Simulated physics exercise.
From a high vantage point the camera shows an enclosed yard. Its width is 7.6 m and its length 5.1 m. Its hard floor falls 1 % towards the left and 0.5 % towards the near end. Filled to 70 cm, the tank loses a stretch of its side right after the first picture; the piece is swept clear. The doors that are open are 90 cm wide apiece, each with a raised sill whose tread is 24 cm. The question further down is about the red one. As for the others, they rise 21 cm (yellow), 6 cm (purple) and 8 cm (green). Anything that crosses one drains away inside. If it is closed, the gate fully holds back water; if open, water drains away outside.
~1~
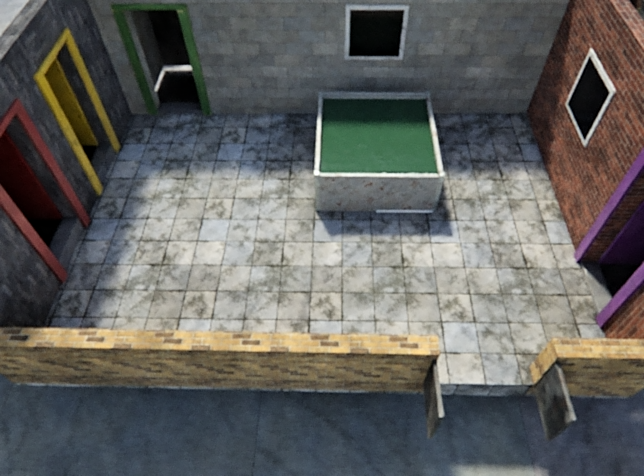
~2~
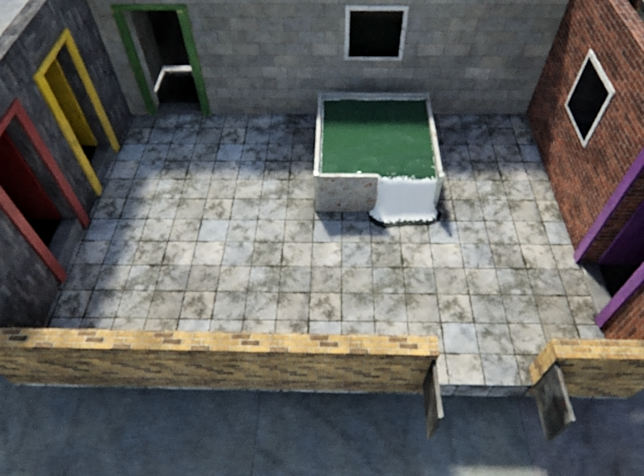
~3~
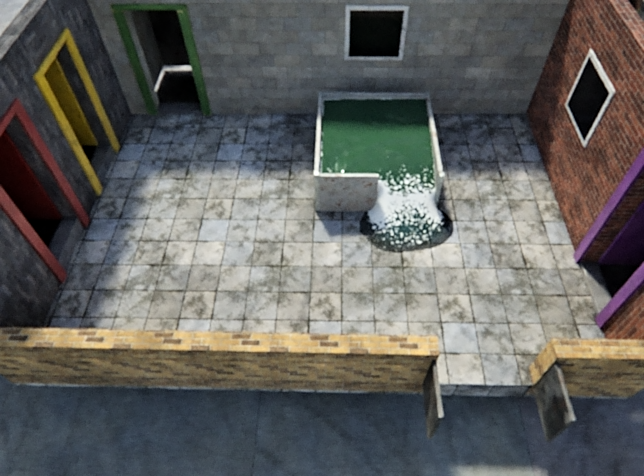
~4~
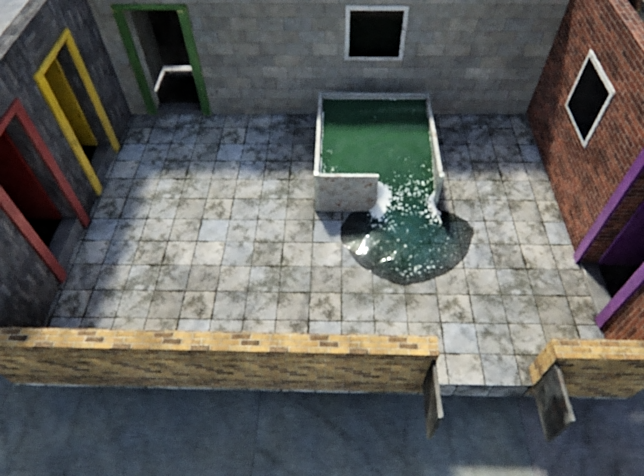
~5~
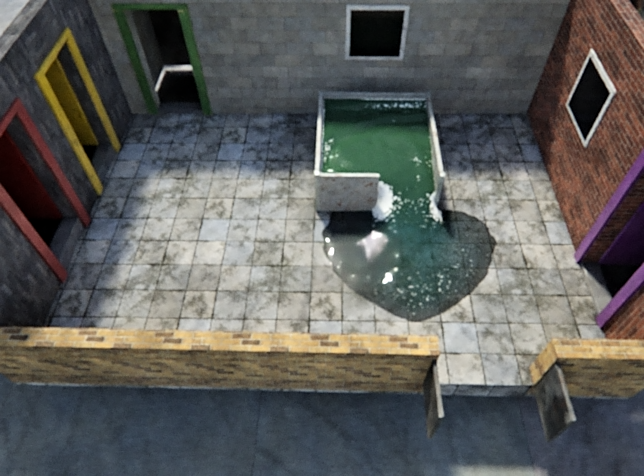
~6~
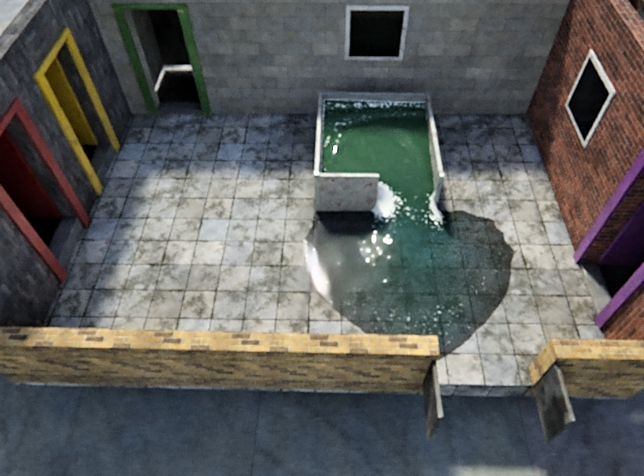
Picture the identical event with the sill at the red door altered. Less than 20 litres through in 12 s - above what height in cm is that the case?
Above about 6 cm.
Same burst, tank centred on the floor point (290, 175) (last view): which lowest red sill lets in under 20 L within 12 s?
7.5 cm, give or take.
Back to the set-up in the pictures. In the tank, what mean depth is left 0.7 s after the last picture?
On average, around 48 cm.
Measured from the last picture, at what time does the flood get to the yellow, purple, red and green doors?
Front arrival: Yellow 3.8 seconds, purple 0.9 seconds, red 2.8 seconds, green 5.5 seconds.
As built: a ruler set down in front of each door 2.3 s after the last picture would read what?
In cm: Yellow 0, purple 13, red 0, green 0.
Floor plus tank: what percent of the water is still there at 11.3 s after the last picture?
Water still present: Approx. 60 %.
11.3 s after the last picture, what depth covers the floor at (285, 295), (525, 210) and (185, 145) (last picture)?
Ordered as asked: 2, 1, 5 cm.
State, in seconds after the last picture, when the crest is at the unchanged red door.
About 3.5 seconds.
Then, 0.7 s after the last picture water covers 25 % of the floor, deepest (38 cm) near (412, 216); it has not reached the red door.
Then, 2.3 s after the last picture water covers 40 % of the floor, deepest (23 cm) near (412, 216); it has not reached the red door.
Then, 11.3 s after the last picture water covers 90 % of the floor, deepest (8 cm) near (31, 358); 5 cm at the red door, 0 litres in over its 26 cm sill.
At the red door as built, the water peaked near 10 cm, 3.7 s after the last picture.
With a sill of 5.5 cm, 26 litres would have come in within the 12 s; with 6.5 cm, 14 litres. So under 20 litres takes about 6 cm.
